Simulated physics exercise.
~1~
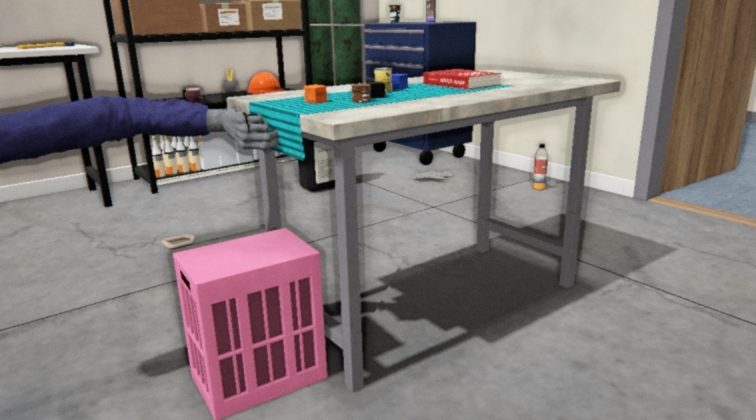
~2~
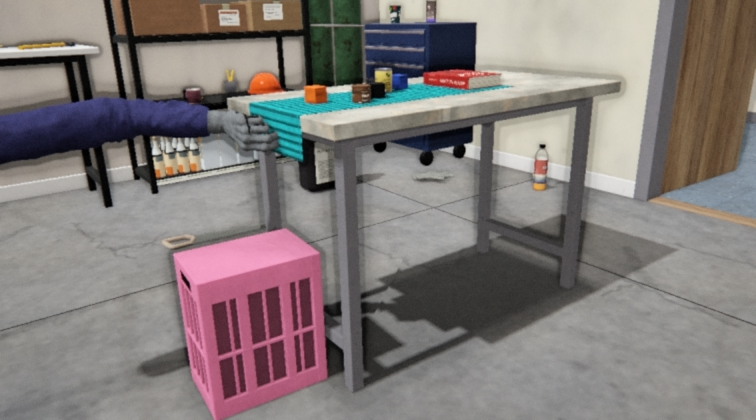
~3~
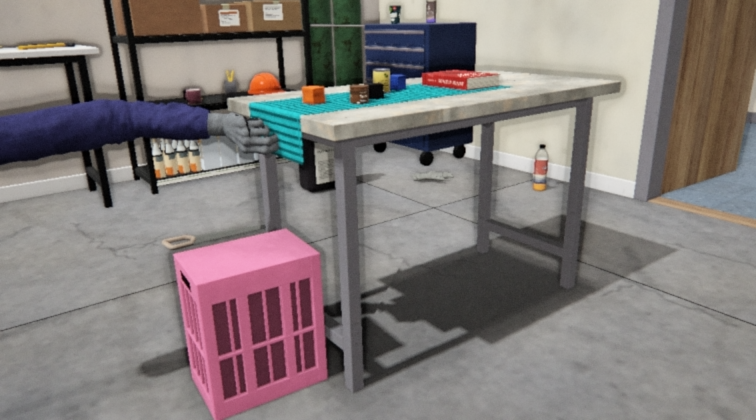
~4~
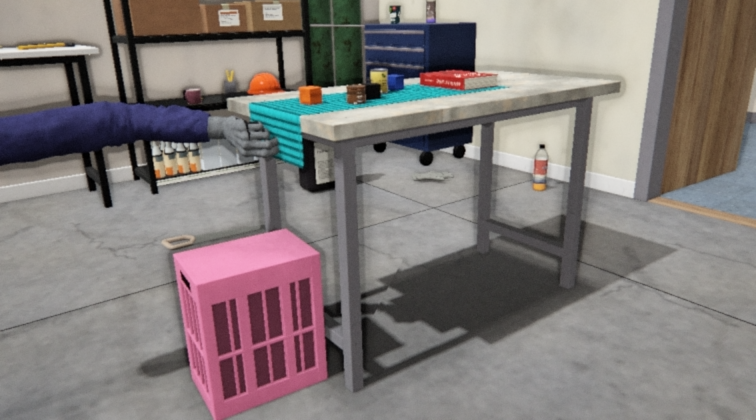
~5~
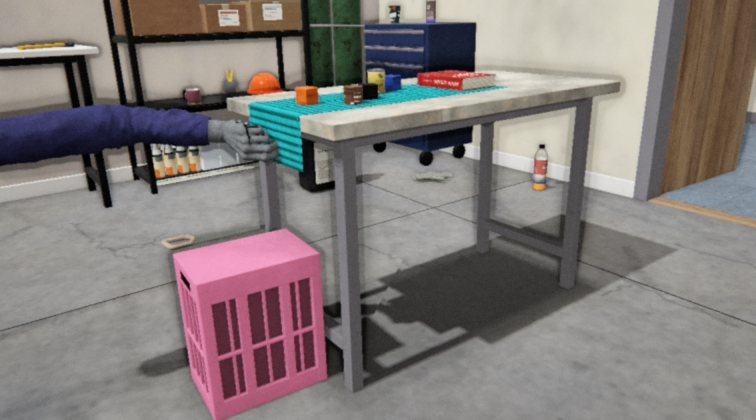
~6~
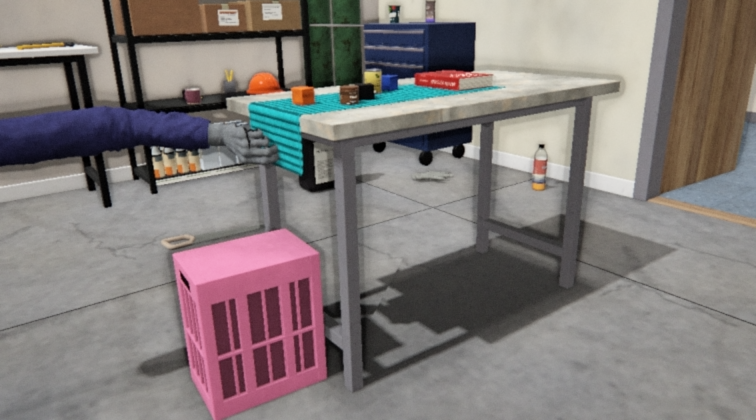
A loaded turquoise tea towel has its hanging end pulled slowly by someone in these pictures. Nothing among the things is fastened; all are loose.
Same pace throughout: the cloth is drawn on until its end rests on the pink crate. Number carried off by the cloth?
Exactly two go over.
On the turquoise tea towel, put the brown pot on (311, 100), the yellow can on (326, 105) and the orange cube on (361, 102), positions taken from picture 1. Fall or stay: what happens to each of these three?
Brown pot - leaves the top, yellow can - leaves the top, orange cube - leaves the top.
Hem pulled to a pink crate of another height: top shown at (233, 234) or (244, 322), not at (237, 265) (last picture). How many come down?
First case 1, second 4.
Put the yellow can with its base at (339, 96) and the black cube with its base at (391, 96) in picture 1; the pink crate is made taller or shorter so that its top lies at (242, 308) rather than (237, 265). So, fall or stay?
Result: Yellow can gone, black cube gone.
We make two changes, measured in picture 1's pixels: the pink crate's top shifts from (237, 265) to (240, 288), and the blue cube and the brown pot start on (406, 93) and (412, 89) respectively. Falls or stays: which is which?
The blue cube ends up still on top and the brown pot ends up still on top.
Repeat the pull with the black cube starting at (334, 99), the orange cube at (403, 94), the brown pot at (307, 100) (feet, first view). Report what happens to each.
Black cube: Goes. Orange cube: Stays. Brown pot: Goes.
Soon after, hem near (279, 215); orange cube gone.
Then, hem on the crate; orange cube and brown pot gone.
At rest, hem on the crate; orange cube and brown pot gone. The answer is two.
